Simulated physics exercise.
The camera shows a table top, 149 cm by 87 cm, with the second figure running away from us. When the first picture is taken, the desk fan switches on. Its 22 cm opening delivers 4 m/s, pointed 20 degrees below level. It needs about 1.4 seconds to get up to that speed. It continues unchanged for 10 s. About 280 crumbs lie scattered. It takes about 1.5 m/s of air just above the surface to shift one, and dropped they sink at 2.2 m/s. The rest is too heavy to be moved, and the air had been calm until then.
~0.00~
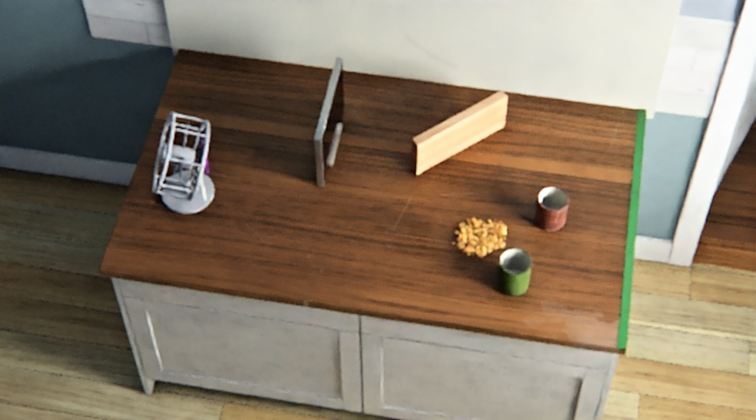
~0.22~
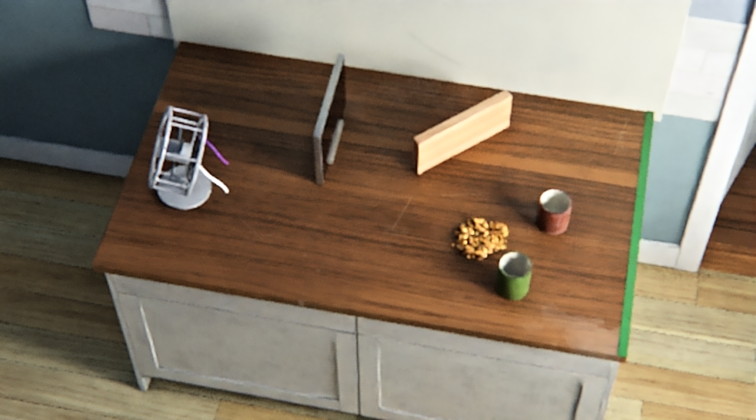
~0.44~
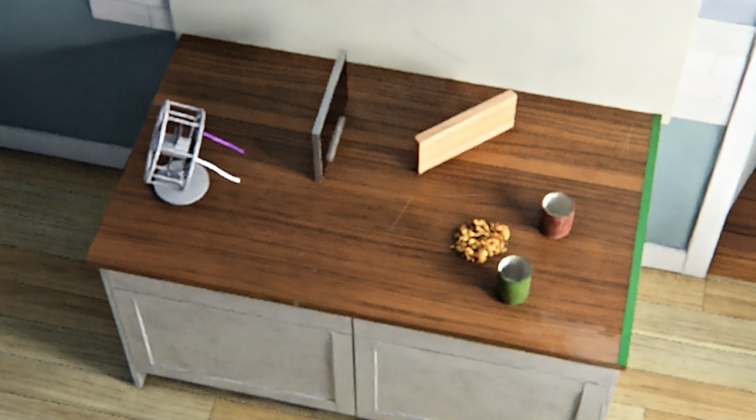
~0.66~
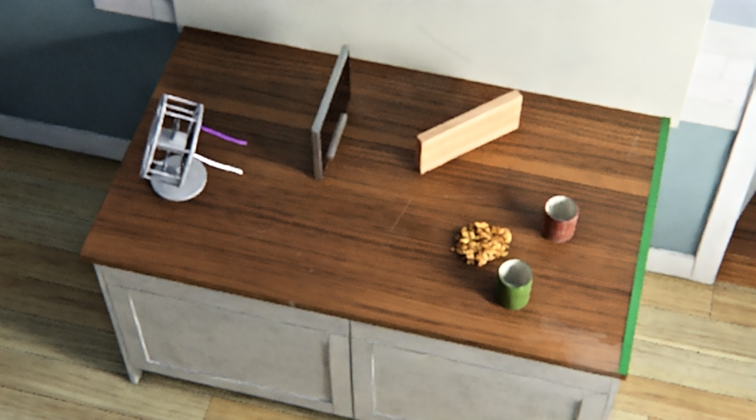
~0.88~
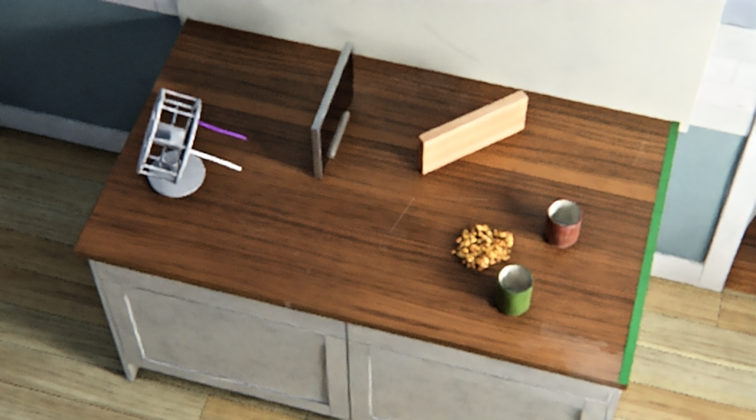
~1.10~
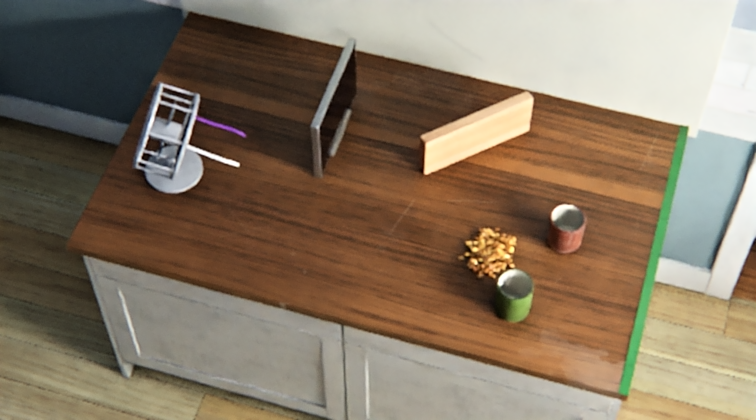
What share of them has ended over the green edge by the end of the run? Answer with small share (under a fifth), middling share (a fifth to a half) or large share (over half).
A large share.
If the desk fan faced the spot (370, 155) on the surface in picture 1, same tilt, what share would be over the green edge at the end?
Result: Approx. 100 percent.
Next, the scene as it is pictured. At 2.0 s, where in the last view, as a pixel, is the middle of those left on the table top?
I'd aim at pixel (579, 213) or close to it.
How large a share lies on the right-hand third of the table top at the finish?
Around 5 per cent.
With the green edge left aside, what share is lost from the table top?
It comes out at some 0 %.
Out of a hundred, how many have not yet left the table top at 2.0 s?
Reading: About 15 %.
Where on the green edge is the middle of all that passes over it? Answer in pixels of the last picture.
The middle crossing sits close to (653, 291) in the last picture.
After 2.0 s, 18 % are on the move or not yet settled, 84 % are over the green edge; the middle of those still in play is near (580, 215).
After 3.2 s, 10 % are on the move or not yet settled, 91 % are over the green edge.
After 5.5 s, 6 % are on the move or not yet settled, 95 % are over the green edge.
After 10.0 s, at the end, 95 % are over the green edge.
